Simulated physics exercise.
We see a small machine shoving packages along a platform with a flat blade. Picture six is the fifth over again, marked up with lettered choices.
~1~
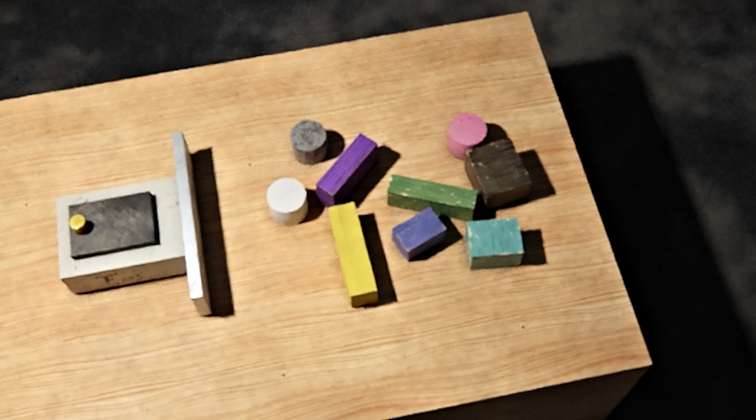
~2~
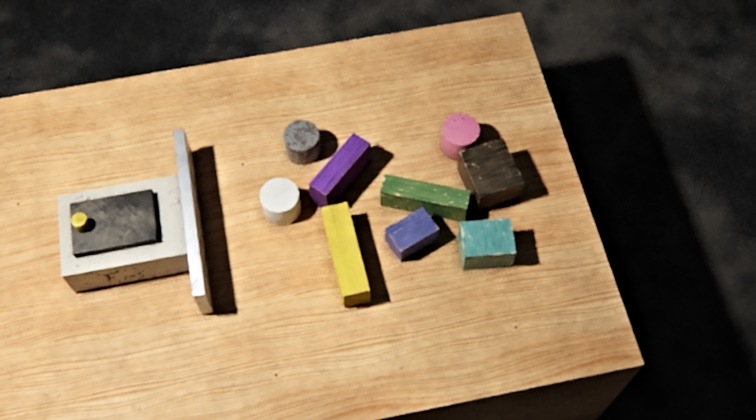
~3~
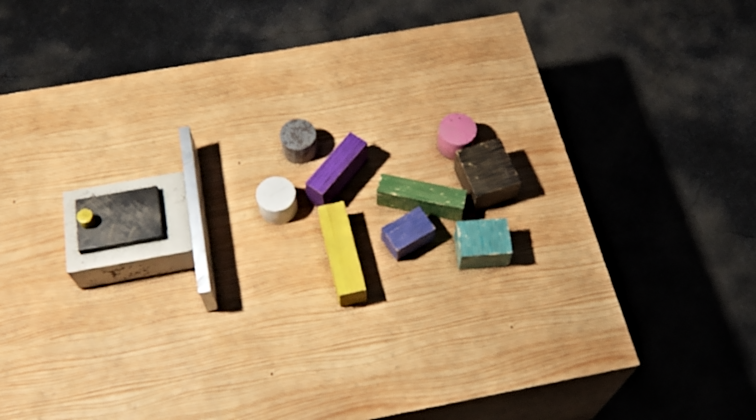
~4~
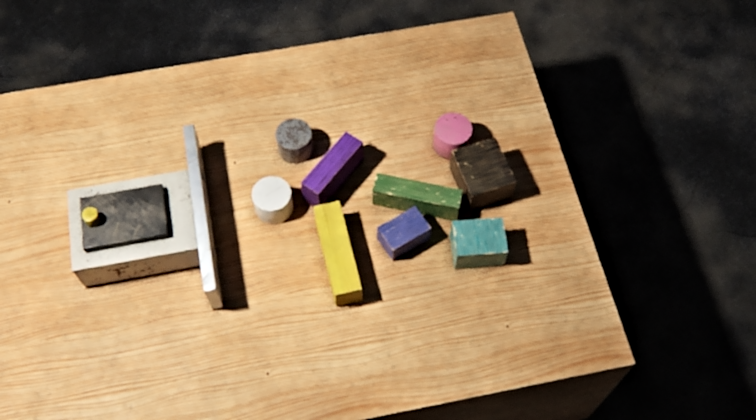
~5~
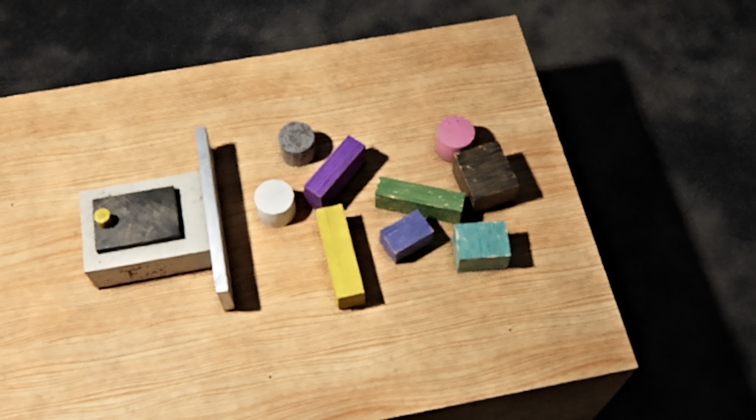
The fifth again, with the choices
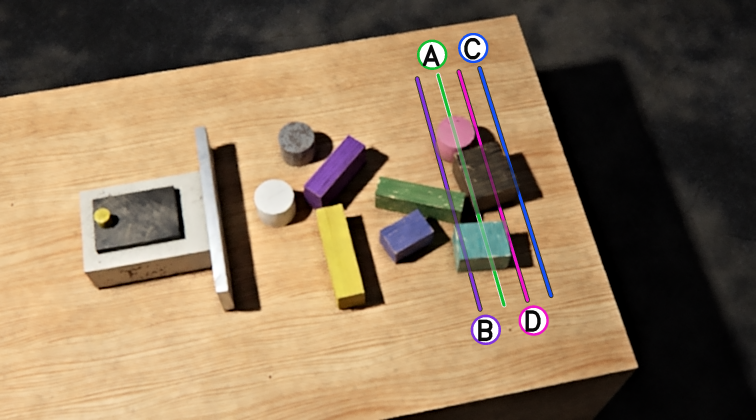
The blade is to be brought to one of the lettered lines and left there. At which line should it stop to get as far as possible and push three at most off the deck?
Line C.
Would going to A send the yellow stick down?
No.
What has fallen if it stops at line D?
The black crate goes over.
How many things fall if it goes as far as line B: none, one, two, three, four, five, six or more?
The count is none.
On the marked copy, A at (469, 182); B at (447, 186); C at (513, 174); D at (491, 178).
Following C. Soon after the start, robot (255, 197); black crate (489, 178); grey canister (334, 138).
Later, robot (368, 177); black crate (542, 167); pink canister (498, 132).
In the end, robot (451, 163); green bar over the edge; black crate over the edge; three fallen.
As for the rest, A is within the limit but short; B is within the limit but short; D is within the limit but short.
